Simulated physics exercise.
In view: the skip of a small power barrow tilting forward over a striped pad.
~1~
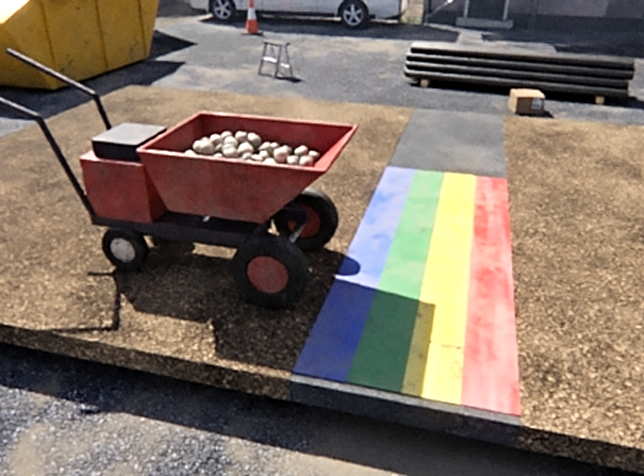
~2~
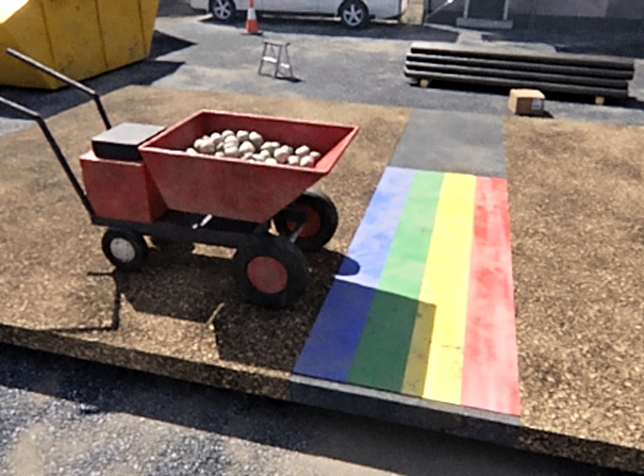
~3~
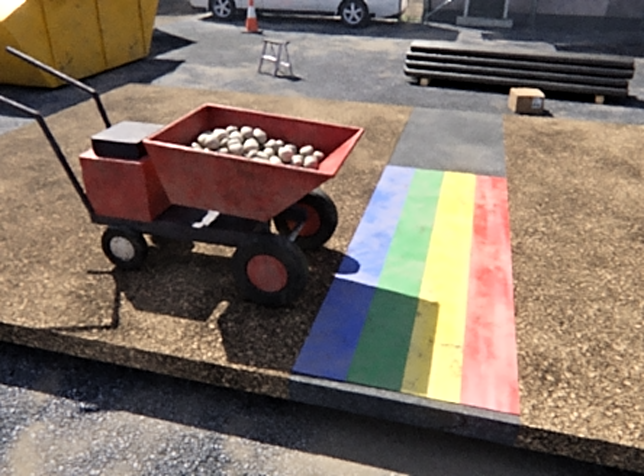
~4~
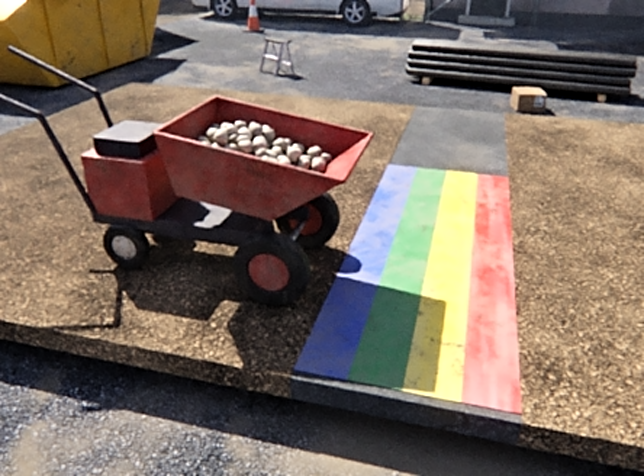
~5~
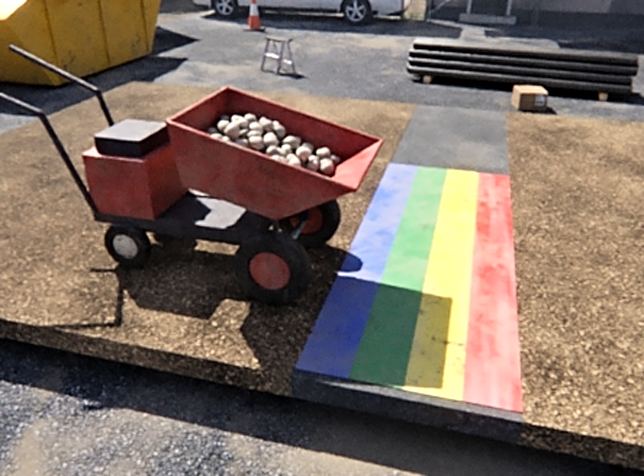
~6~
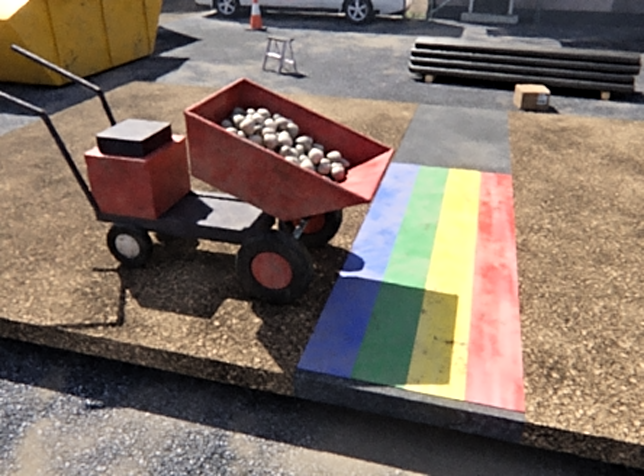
At first, a red skip full of pale, rounded stones sits level on a small barrow beside a pad striped blue, green, yellow and red. The skip then tilts gradually forward to the right, its back end rising and its lip dipping toward the stripes, while the wheels stay in place.
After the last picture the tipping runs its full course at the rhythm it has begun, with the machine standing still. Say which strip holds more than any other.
The yellow strip carries the most.
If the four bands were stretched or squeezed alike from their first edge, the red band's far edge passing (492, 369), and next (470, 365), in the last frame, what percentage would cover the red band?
First some 30, then 30 per cent.
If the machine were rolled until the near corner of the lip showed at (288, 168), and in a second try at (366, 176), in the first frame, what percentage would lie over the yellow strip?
First some 30, then 10 per cent.
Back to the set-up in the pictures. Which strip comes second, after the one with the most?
Next in line is the red one.
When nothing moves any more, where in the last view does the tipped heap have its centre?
Close to (471, 290).
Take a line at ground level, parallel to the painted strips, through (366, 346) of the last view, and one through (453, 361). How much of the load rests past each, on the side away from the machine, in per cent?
Roughly 70 per cent, and 40 per cent.
Shortly afterwards, skip tipped steeply; the whole lot in the skip.
Next, skip tipped right over; near two thirds in the skip; a little over the green strip; near a quarter over the yellow strip; only a few over the red strip.
Some moments later, skip tipped right over; near a quarter in the skip; a little over the green strip; near a third over the yellow strip; near a quarter over the red strip; a little off the paint.
In the end, skip tipped right over; near a quarter in the skip; none at all over the blue strip; a little over the green strip; near a third over the yellow strip; near a quarter over the red strip; a little off the paint.
